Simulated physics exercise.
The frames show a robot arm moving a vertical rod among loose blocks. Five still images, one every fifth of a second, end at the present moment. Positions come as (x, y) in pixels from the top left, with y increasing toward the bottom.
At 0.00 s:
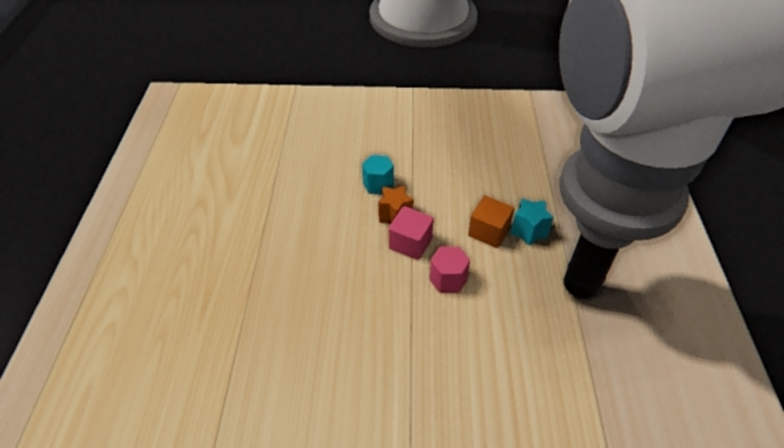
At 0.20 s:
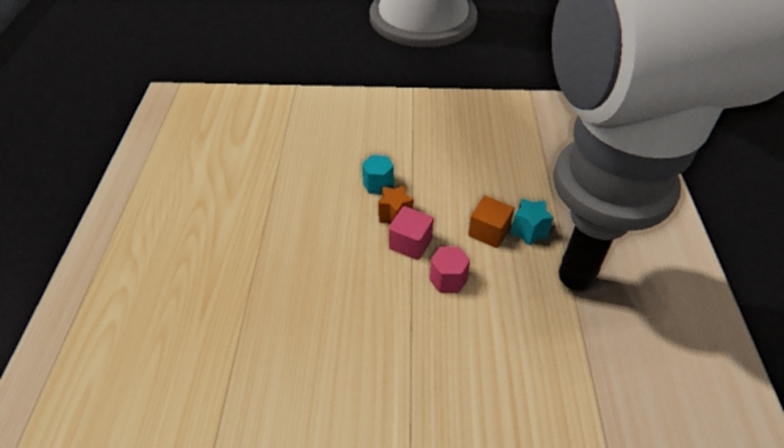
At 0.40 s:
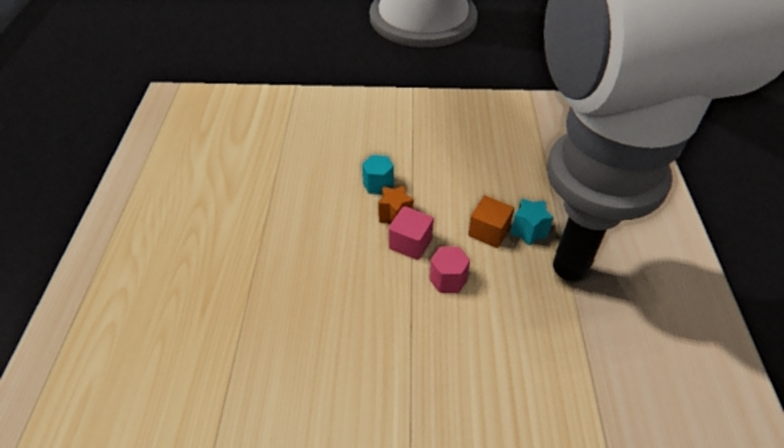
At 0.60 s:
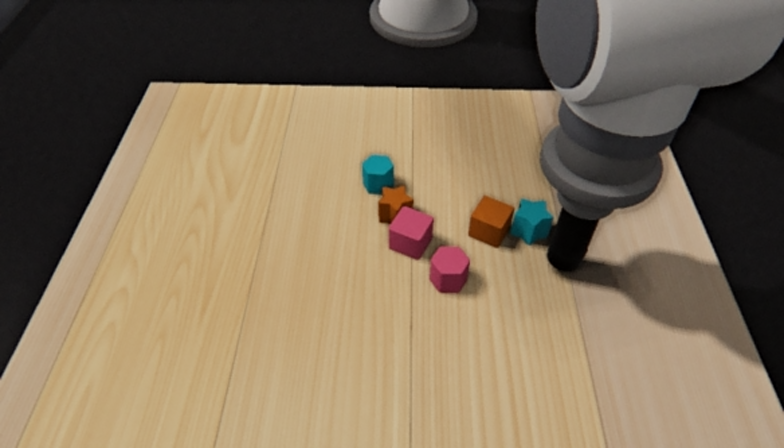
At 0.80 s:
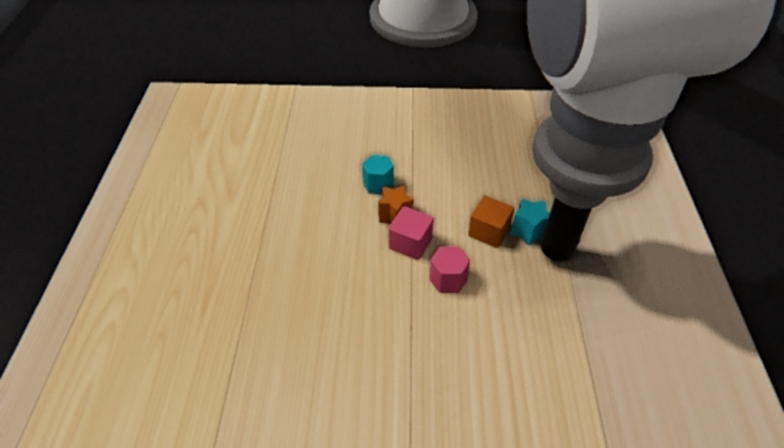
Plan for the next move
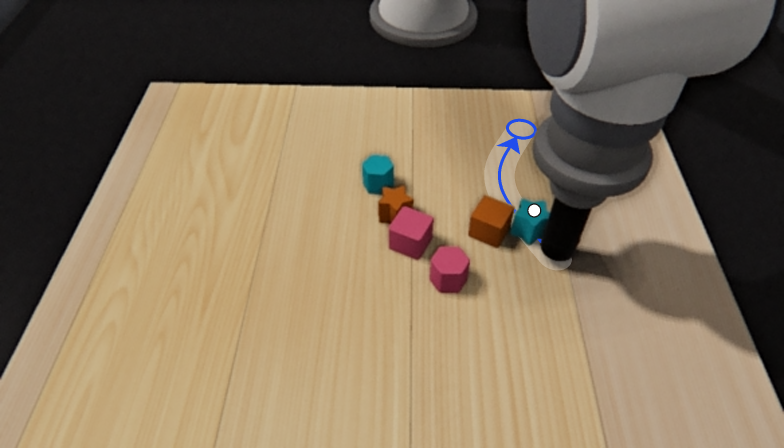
At the start, a robot arm holds a black vertical rod over a wooden board, to the right of six small teal, orange and pink blocks. The arm moves the rod a short way up and to the left, drawing close beside the teal star, while the blocks stay still.
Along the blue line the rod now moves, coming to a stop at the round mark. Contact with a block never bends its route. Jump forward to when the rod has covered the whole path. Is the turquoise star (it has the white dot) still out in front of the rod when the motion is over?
Answer: No.
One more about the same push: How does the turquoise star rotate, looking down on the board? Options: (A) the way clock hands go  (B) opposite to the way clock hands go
Letter B.
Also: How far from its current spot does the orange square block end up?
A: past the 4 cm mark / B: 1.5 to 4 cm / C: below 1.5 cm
I'll go with C - below 1.5 cm.
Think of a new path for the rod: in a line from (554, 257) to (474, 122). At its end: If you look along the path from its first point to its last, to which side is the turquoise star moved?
To the path's left.
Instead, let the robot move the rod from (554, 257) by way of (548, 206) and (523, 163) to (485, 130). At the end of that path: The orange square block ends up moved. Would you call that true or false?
The claim does not hold.
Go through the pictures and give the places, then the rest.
In the first frame, lower end of the rod (581, 285), tops of blocks, orange square block (493, 211), turquoise star (534, 210).
In the second frame, rod (576, 277), blocks as before.
In the third frame, rod (570, 269), blocks as before.
In the fourth frame, rod (564, 259), blocks as before.
In the fifth frame, rod (557, 249), orange square block (493, 211), turquoise star (534, 210).
The drawn path runs from (554, 257) by way of (513, 209) and (501, 165) to (521, 129); the dot is on the turquoise star.
On the path given first. One third of the way, rod (515, 201); orange square block (485, 206), turned 40° anticlockwise; turquoise star (499, 170).
Two thirds of the way, rod (503, 156); orange square block (485, 206), turned 40° anticlockwise; turquoise star (477, 139), turned 45° anticlockwise.
At the end, rod (523, 121); orange square block (485, 206), turned 40° anticlockwise; turquoise star (477, 139), turned 50° anticlockwise.
